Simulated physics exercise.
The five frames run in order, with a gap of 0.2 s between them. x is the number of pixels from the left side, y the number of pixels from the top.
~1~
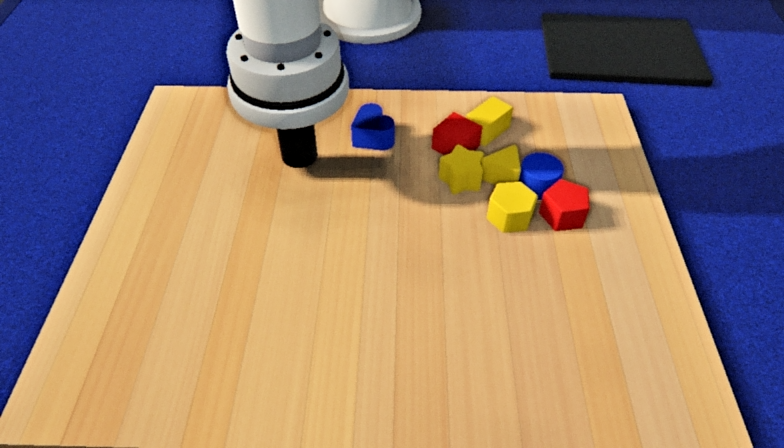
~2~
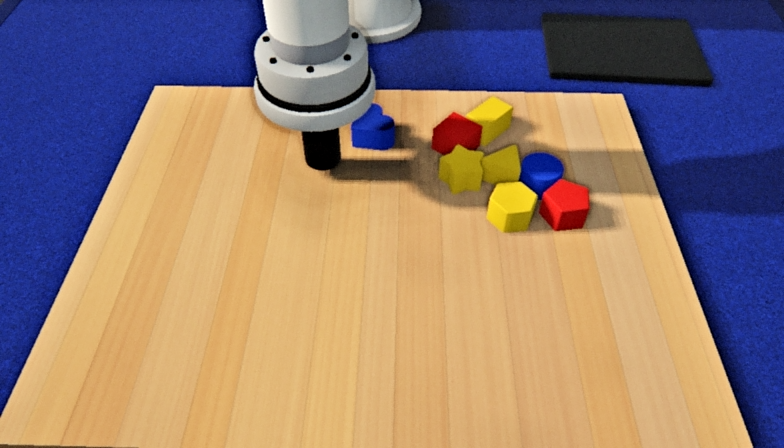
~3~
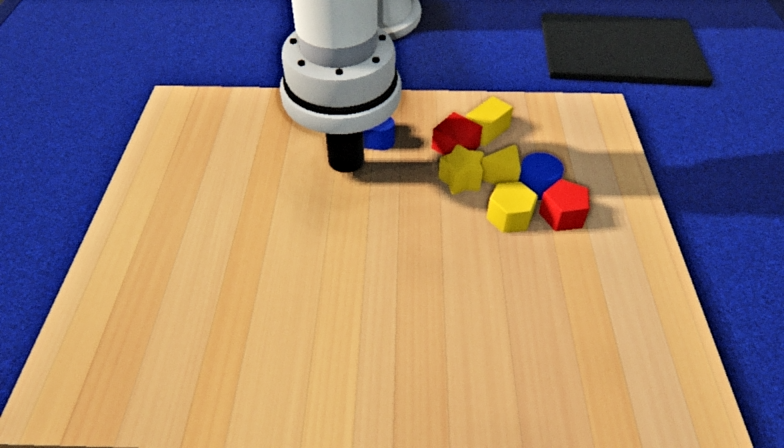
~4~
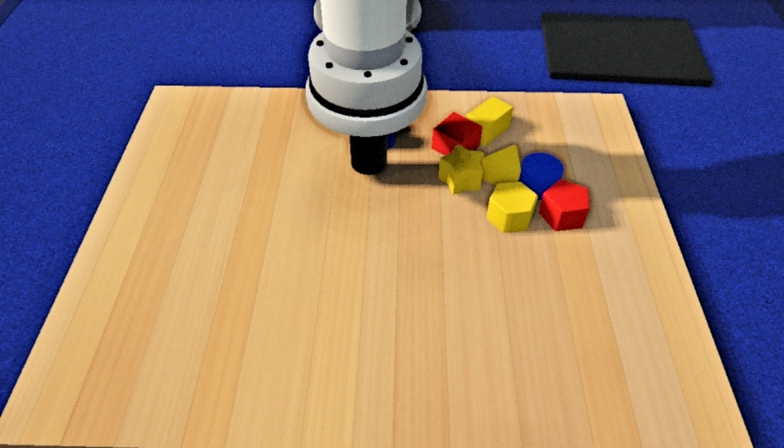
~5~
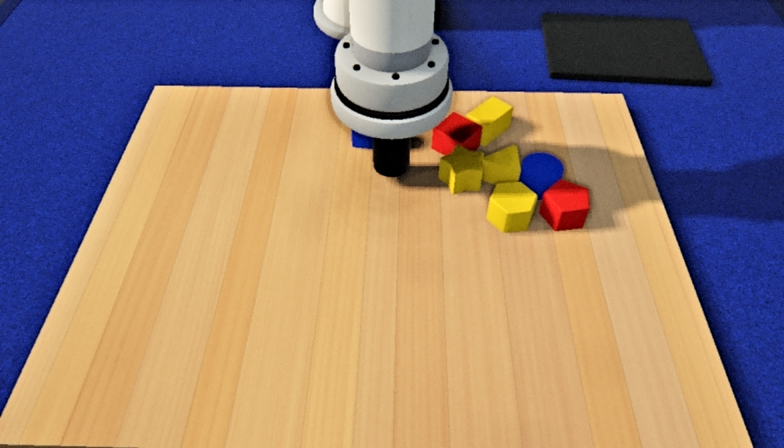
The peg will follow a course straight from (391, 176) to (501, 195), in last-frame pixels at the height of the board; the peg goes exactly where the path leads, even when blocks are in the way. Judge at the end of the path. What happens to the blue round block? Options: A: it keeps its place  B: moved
Choice B: Moved.
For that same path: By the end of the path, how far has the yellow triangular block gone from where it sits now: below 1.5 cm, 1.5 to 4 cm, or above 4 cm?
The answer is over 4 cm.
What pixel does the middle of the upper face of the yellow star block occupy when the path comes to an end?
Its top face will be centred at roughly (511, 151).
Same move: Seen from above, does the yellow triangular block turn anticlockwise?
Final answer: No.
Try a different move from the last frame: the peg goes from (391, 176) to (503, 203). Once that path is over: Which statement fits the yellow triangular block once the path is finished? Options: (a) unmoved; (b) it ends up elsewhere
I choose b.
What follows on the original path. One third of the way, peg (429, 171); yellow star block (470, 158); yellow triangular block (511, 158).
Two thirds of the way, peg (465, 177); yellow star block (495, 150), turned 65° anticlockwise; yellow triangular block (530, 146), turned 65° clockwise; blue round block (555, 165).
At the end, peg (503, 184); yellow star block (511, 151), turned 115° anticlockwise; yellow triangular block (540, 139), turned 45° clockwise; yellow hexagon (526, 203), turned 25° clockwise; blue round block (555, 165).
